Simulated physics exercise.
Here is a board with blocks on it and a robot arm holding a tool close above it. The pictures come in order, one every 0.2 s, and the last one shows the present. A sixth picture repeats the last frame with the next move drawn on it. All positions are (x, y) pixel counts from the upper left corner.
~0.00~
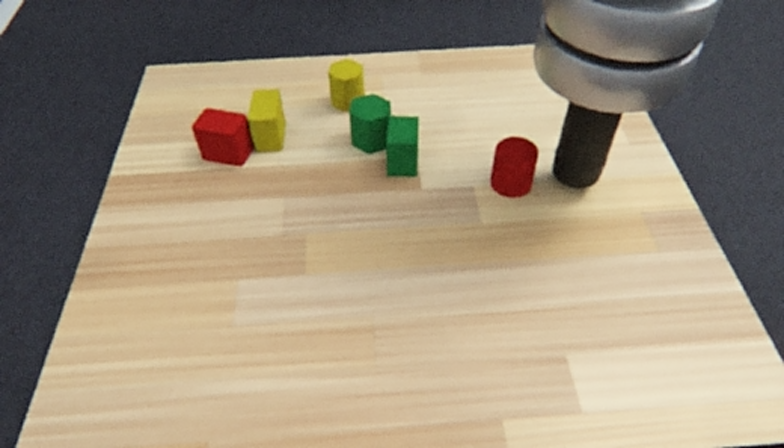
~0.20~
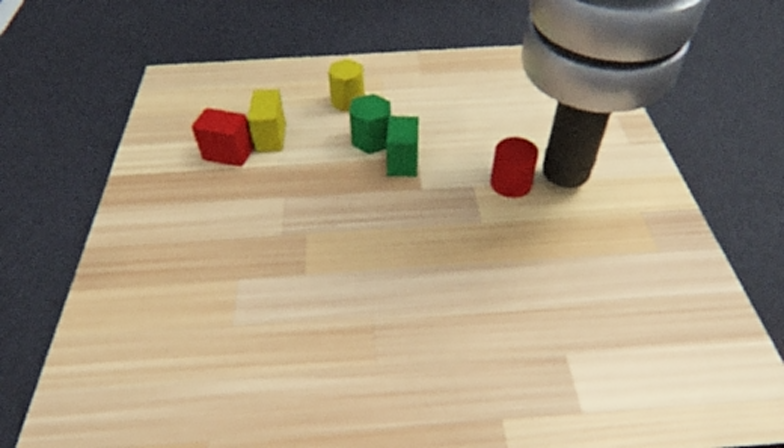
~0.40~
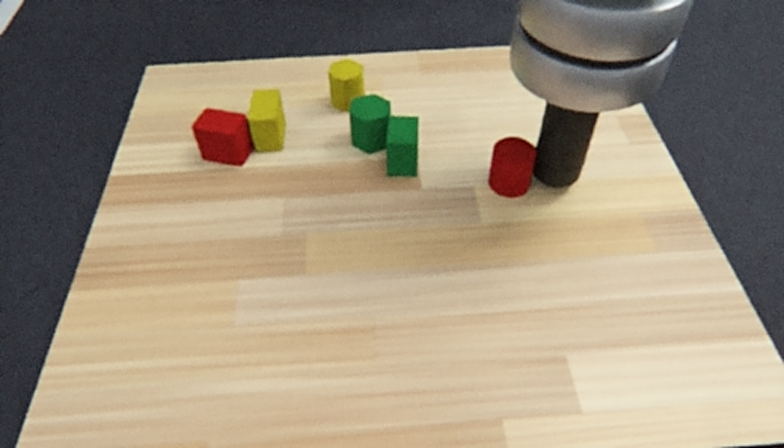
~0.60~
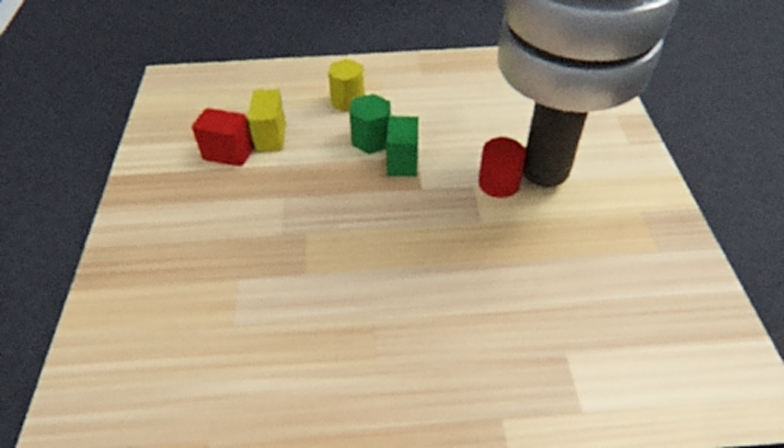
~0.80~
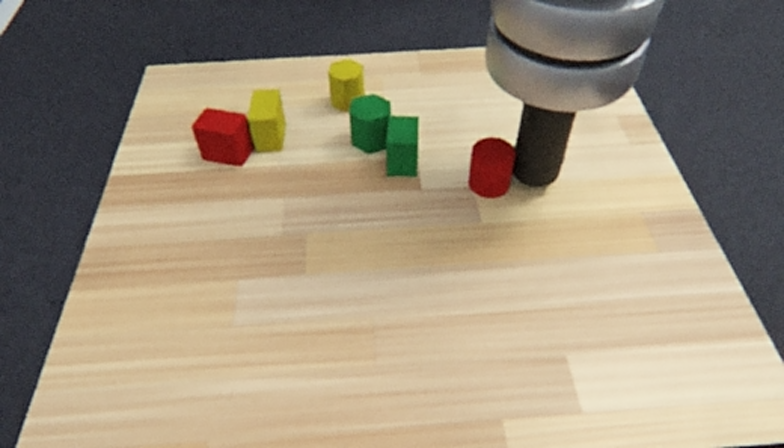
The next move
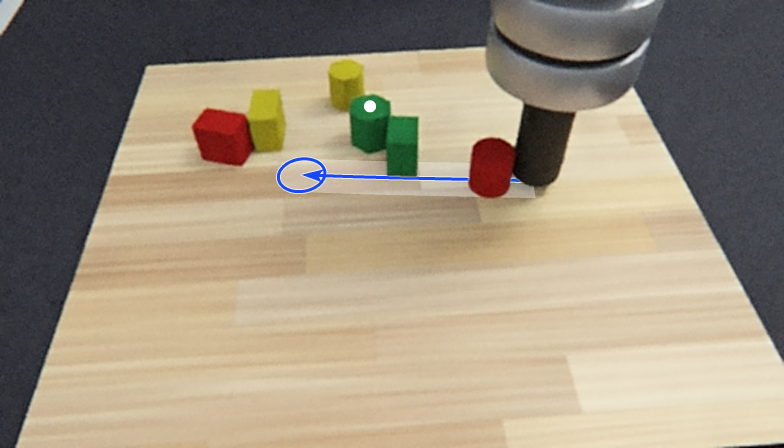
On a light wooden board, a robot arm's dark tool moves left and pushes a red cylinder slightly left, other blocks still.
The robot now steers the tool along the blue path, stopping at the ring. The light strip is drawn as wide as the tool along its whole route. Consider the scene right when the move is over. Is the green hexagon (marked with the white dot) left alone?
I expect not.
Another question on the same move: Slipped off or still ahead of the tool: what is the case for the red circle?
At that point it is off to one side or behind.
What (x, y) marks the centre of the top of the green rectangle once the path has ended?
In the picture, that point is around (360, 117).
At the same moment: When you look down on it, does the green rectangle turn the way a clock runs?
In short: Yes.
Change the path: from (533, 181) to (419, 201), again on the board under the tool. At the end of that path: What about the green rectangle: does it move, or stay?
Once the path is done, it is somewhere new.
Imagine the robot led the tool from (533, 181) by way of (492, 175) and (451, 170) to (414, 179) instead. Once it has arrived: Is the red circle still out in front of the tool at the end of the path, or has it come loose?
My answer is that the red circle is still ahead.
The line goes in a line from (533, 181) to (302, 175); the dot is on the green hexagon.
On the path given first. One third of the way, tool at (455, 169); green rectangle at (396, 129), turned 30° clockwise; red circle at (413, 157).
Two thirds of the way, tool at (377, 168); green hexagon at (360, 97); green rectangle at (367, 119), turned 75° clockwise; red circle at (348, 172).
At the end, tool at (300, 165); yellow rectangle unmoved; green hexagon at (359, 94), turned 20° clockwise; green rectangle at (360, 117), turned 85° clockwise; red circle at (336, 176).
